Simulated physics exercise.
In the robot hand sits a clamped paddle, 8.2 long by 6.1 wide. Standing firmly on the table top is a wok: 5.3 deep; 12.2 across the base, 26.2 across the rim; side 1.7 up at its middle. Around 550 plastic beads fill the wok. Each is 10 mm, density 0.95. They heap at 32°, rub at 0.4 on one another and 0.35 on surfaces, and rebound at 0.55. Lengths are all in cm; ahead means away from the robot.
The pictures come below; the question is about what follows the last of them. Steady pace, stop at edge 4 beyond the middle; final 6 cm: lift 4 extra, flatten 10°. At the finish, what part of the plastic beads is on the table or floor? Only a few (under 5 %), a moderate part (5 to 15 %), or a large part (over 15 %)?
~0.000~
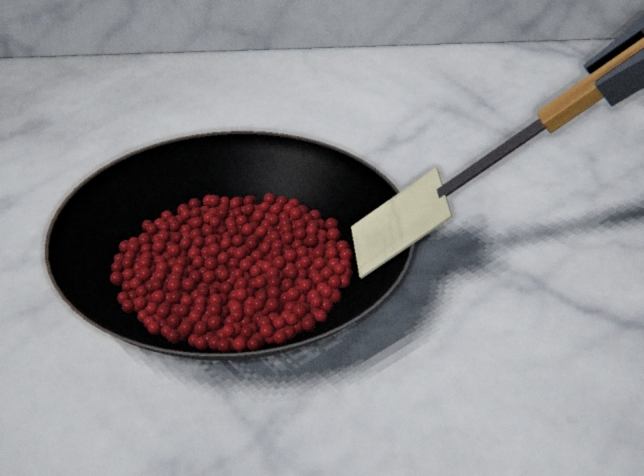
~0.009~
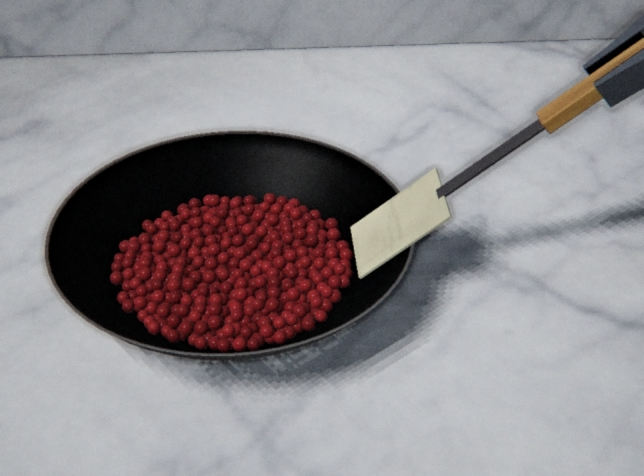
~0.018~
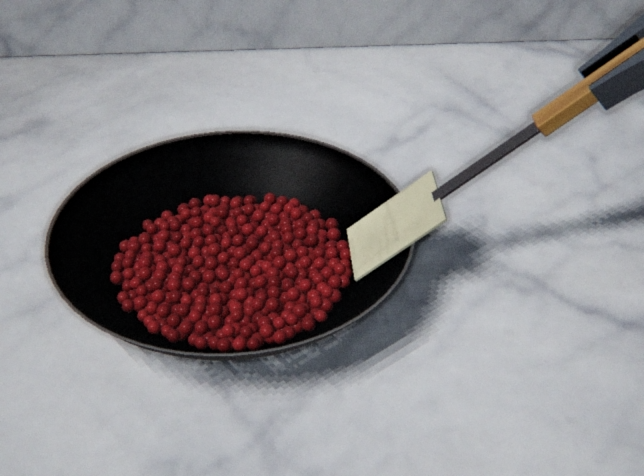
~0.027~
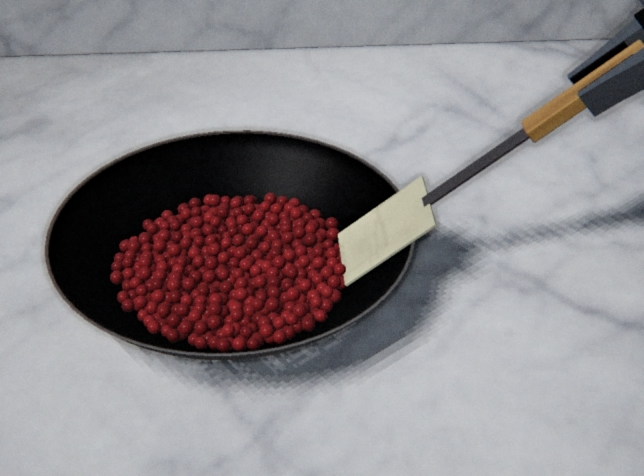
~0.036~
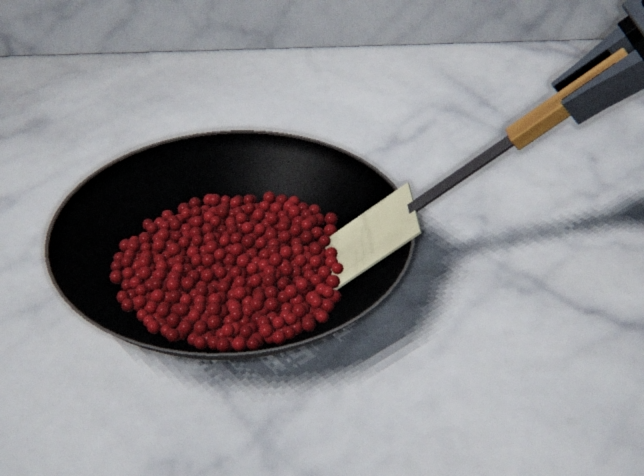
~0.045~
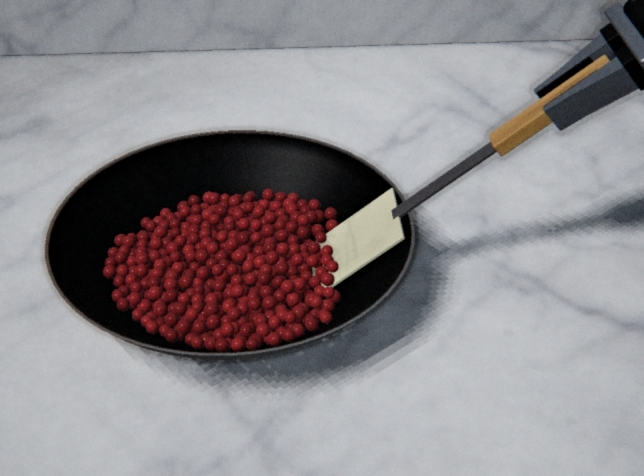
A moderate part.
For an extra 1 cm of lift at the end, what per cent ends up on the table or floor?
Close to 0 in a hundred.
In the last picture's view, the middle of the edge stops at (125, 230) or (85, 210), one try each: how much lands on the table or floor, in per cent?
Roughly 15 and 25 per cent.
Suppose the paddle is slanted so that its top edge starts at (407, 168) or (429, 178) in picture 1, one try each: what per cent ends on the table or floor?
First try roughly 5 percent, second try roughly 10 percent.
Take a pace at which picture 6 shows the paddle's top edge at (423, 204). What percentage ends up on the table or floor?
Estimate: Close to 0 %.
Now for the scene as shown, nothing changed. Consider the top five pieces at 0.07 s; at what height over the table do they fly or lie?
Height: Approx. 5 cm.
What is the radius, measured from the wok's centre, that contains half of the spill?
Roughly 48 cm from the middle.
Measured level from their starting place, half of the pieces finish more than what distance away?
Some 3 centimetres.
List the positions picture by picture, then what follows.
The first picture shows paddle top edge at (444, 191), sloping 40°; upper third of the load around (236, 262), from x 115 to 345, top at y 200; 553 in the wok.
The second picture shows paddle top edge at (443, 192), sloping 40°; upper third of the load around (236, 261), from x 115 to 345, top at y 200.
The third picture shows paddle top edge at (439, 194), sloping 40°; upper third of the load around (236, 261), from x 115 to 345, top at y 200.
The fourth picture shows paddle top edge at (429, 200), sloping 40°; upper third of the load around (236, 262), from x 115 to 340, top at y 200.
The fifth picture shows paddle top edge at (415, 207), sloping 40°; upper third of the load around (239, 260), from x 115 to 340, top at y 200.
The sixth picture shows paddle top edge at (398, 212), sloping 40°; upper third of the load around (237, 259), from x 110 to 335, top at y 195; 553 in the wok.
After 0.07 s, sloping 40°, highest piece 5 above the table; 553 in the wok.
After 0.09 s, sloping 37°, highest piece 7 above the table; 553 in the wok.
After 0.30 s, sloping 30°, highest piece 7 above the table; 499 in the wok, 41 on the table or floor, 13 on the blade or in flight.
After 1.35 s, sloping 30°, highest piece 5 above the table; 499 in the wok, 54 on the table or floor.
At rest, 499 in the wok, 54 on the table or floor. That is 10 % on the table or floor.
